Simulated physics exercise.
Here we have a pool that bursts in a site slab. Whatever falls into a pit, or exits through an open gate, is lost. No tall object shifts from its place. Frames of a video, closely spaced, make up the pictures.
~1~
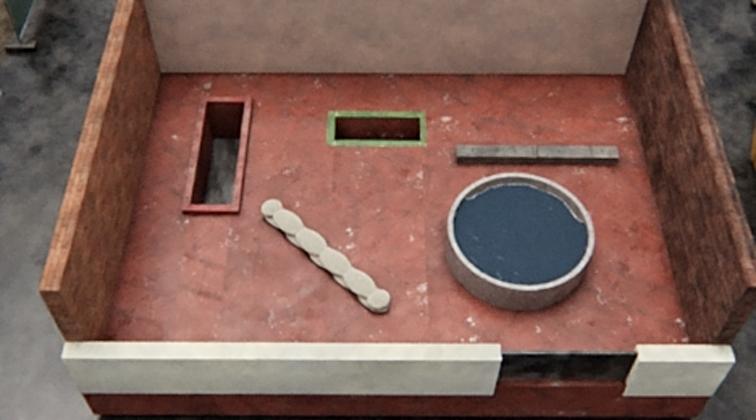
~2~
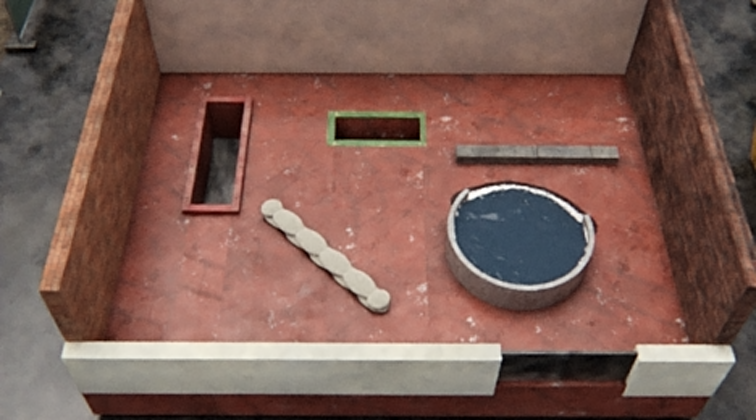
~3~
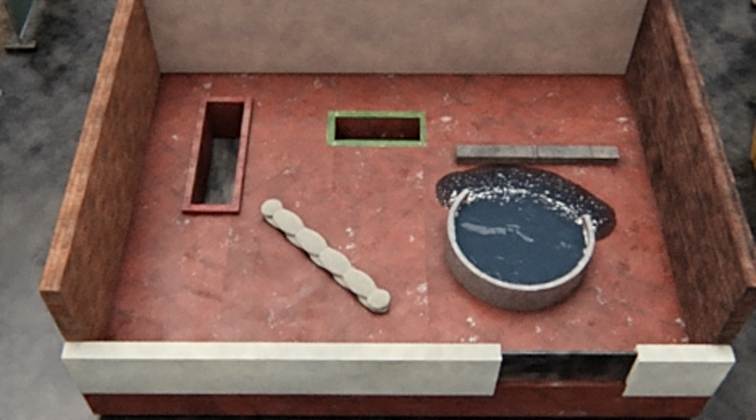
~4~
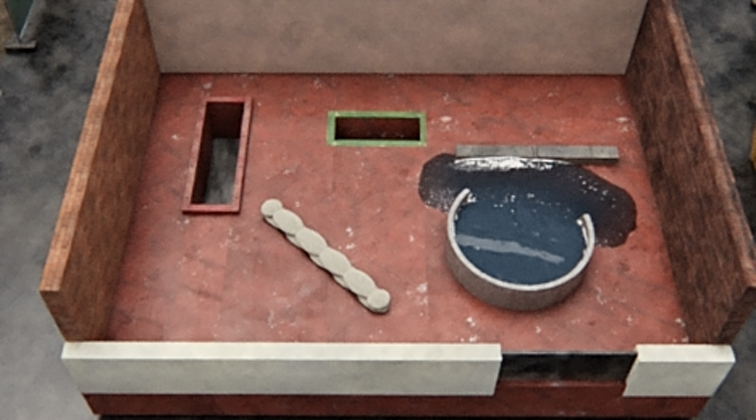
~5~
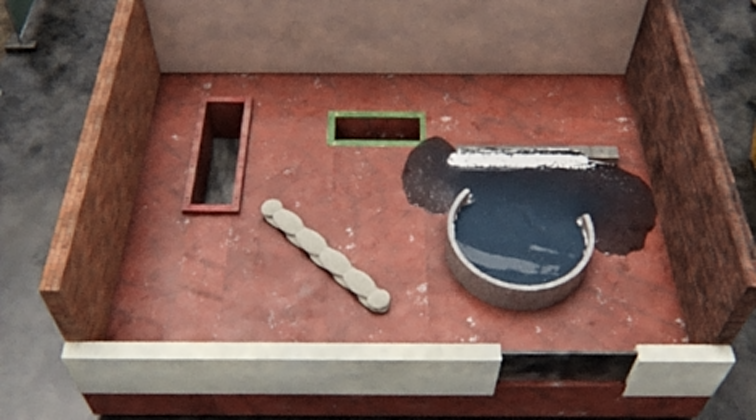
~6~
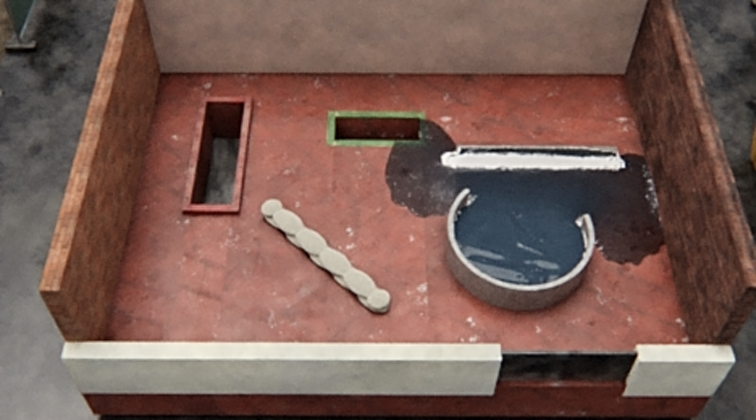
Round tank on a walled red slab bursting open on its far side, dark water spreading outward and washing against a grey bar.
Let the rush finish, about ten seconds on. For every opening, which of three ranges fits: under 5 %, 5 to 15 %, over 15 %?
Gate, under 5 %; green pit, over 15 %; red pit, under 5 %.
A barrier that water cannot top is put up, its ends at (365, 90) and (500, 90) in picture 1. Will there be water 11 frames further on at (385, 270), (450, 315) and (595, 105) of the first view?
Spared; spared; swamped.
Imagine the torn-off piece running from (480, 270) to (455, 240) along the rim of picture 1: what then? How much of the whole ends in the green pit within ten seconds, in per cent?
Share to the green pit: 6 in a hundred.
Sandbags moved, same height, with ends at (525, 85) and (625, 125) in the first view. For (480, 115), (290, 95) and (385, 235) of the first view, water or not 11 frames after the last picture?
The three places, in the order given, end up drenched, spared and spared.
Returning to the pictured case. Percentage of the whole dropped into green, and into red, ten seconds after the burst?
Roughly 20 %, then roughly 0 %.
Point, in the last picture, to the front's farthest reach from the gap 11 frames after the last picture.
By then the tip should be at about (289, 130).
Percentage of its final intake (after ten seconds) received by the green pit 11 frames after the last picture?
Near 25 in a hundred.
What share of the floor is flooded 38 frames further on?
That should be about 60 %.
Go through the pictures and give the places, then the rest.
The first frame shows the round tank at (520, 232) is whole and still.
In the second frame, water pours out on the round tank's far side and has run to a hidden place.
In the third frame, water pours out on the round tank's far side and has run to (442, 185).
In the fourth frame, the front is at (430, 168), out from the gap on the round tank's far side.
In the fifth frame, the front is at (414, 157), out from the gap on the round tank's far side.
In the sixth frame, water pours out on the round tank's far side and has run to (403, 143).
A moment on, water covers 15 % of the floor; the gate 0 %, the green pit 2 %, the red pit 0 %.
Next, water covers 30 % of the floor; the gate 0 %, the green pit 5 %, the red pit 0 %.
Then, water covers 40 % of the floor; the gate 0 %, the green pit 8 %, the red pit 0 %.
Later, water covers 60 % of the floor; the gate 0 %, the green pit 13 %, the red pit 0 %.
In the end, water covers 80 % of the floor; the gate 0 %, the green pit 20 %, the red pit 0 %.
